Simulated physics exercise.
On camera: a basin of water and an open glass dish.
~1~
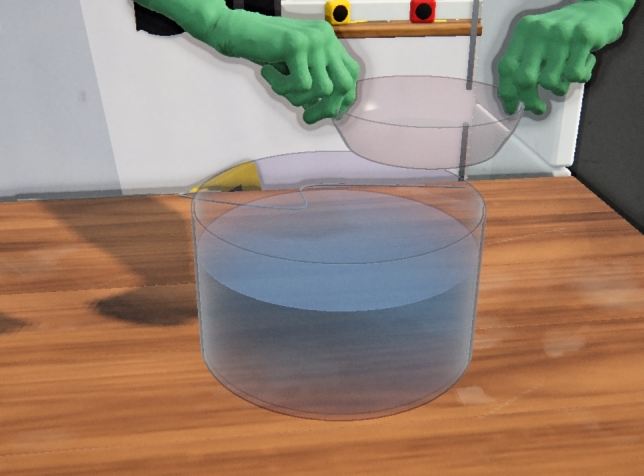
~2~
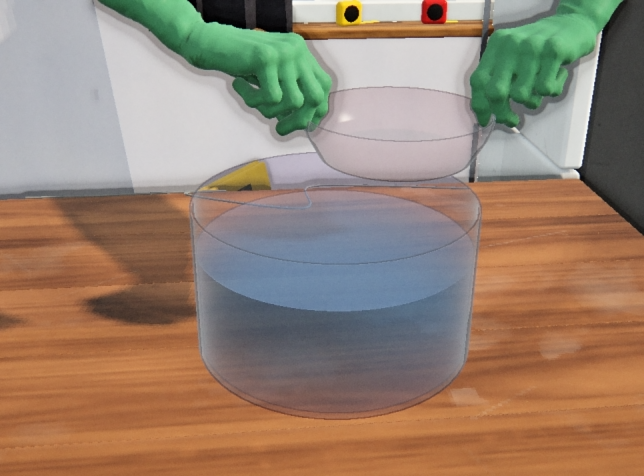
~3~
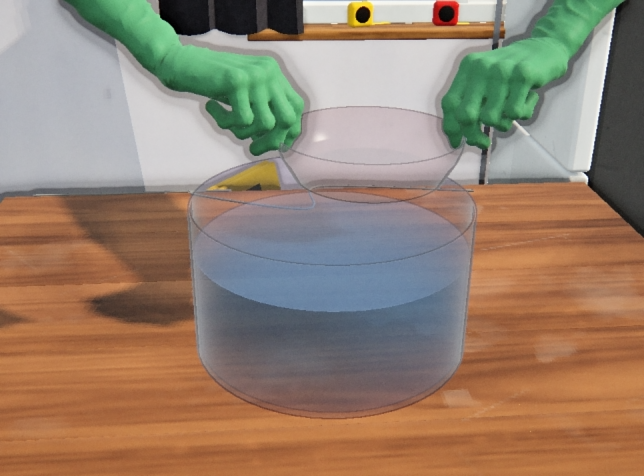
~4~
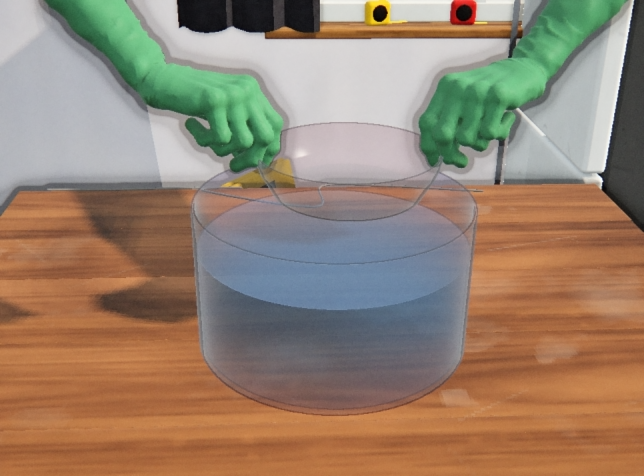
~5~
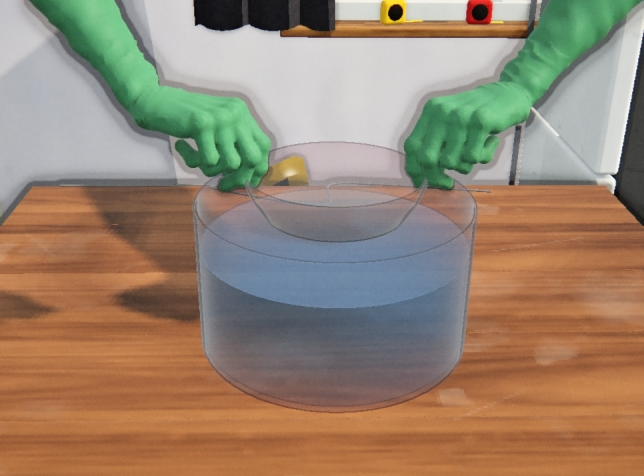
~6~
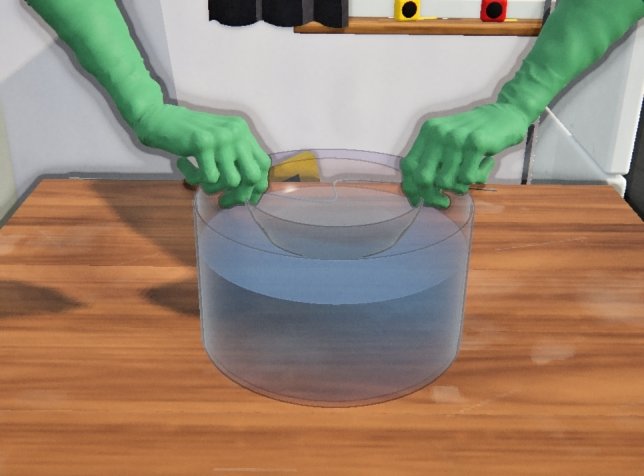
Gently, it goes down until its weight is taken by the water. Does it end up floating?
Yes, once they let go, it's going to stay up top.
Shortly, the dish dips into the water.
Then, it bobs and steadies.
At the finish, the dish floats with most of its side showing.
